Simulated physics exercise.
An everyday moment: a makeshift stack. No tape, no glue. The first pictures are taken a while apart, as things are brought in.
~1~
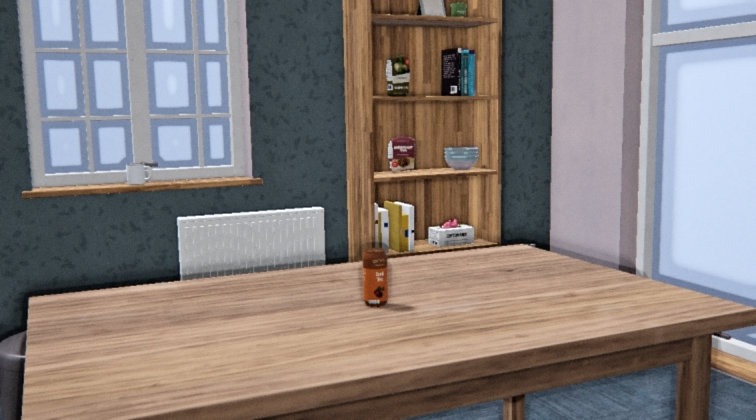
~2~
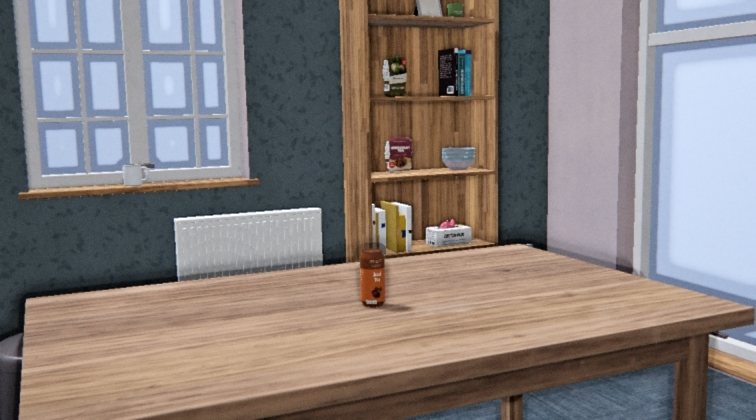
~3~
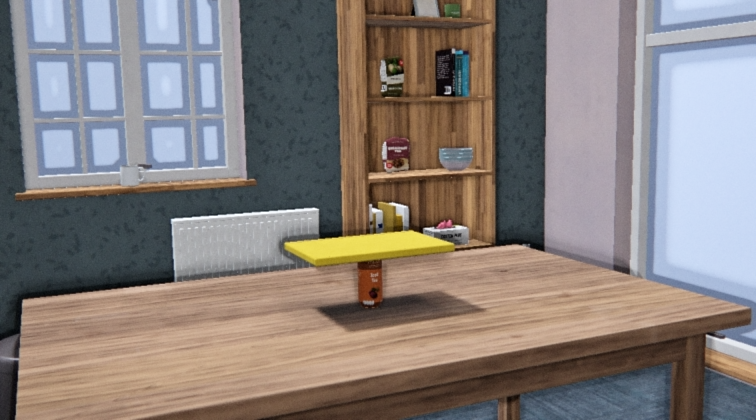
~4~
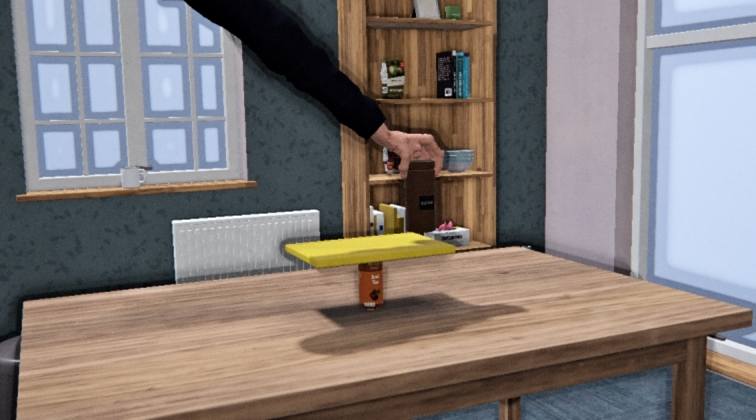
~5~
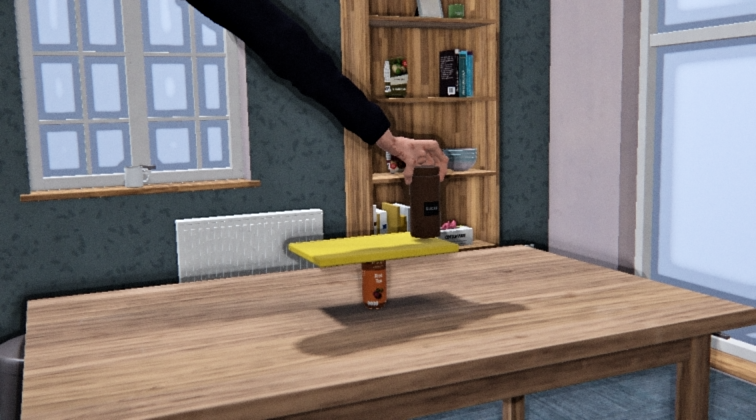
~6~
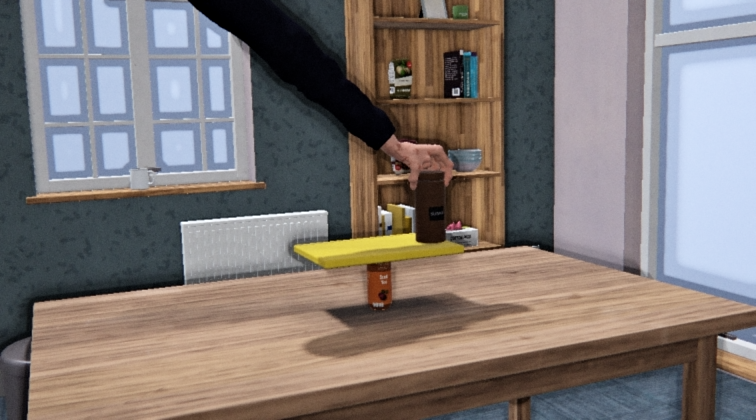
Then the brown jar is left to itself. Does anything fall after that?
In the end the stack loses its balance.
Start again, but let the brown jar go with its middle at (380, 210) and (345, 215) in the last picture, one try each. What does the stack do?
First, it keeps its balance; second, it comes apart.
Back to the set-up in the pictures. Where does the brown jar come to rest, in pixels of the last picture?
Near (489, 283).
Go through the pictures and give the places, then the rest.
In the first frame, the last thing is not in view yet; orange can (375, 277).
In the second frame, the last thing is not in view yet; orange can (373, 278).
In the third frame, the last thing is not in view yet; orange can (370, 278).
In the fourth frame, still above its spot; brown jar (420, 196); orange can (371, 280).
In the fifth frame, still above its spot; brown jar (425, 202); orange can (374, 279).
In the sixth frame, in place under the hand; brown jar (430, 206); orange can (379, 280).
Then, 0.30 s after the last picture, brown jar now fallen; yellow lid tipped 34° from how it was.
Then, 0.40 s after the last picture, yellow lid tipped 59° from how it was.
Then, 0.50 s after the last picture, yellow lid tipped 57° from how it was.
At rest, fallen, brown jar; tipped over in the stack, yellow lid; orange can in place. Seen from the same camera at the end, brown jar near (489, 282). The stack comes apart.
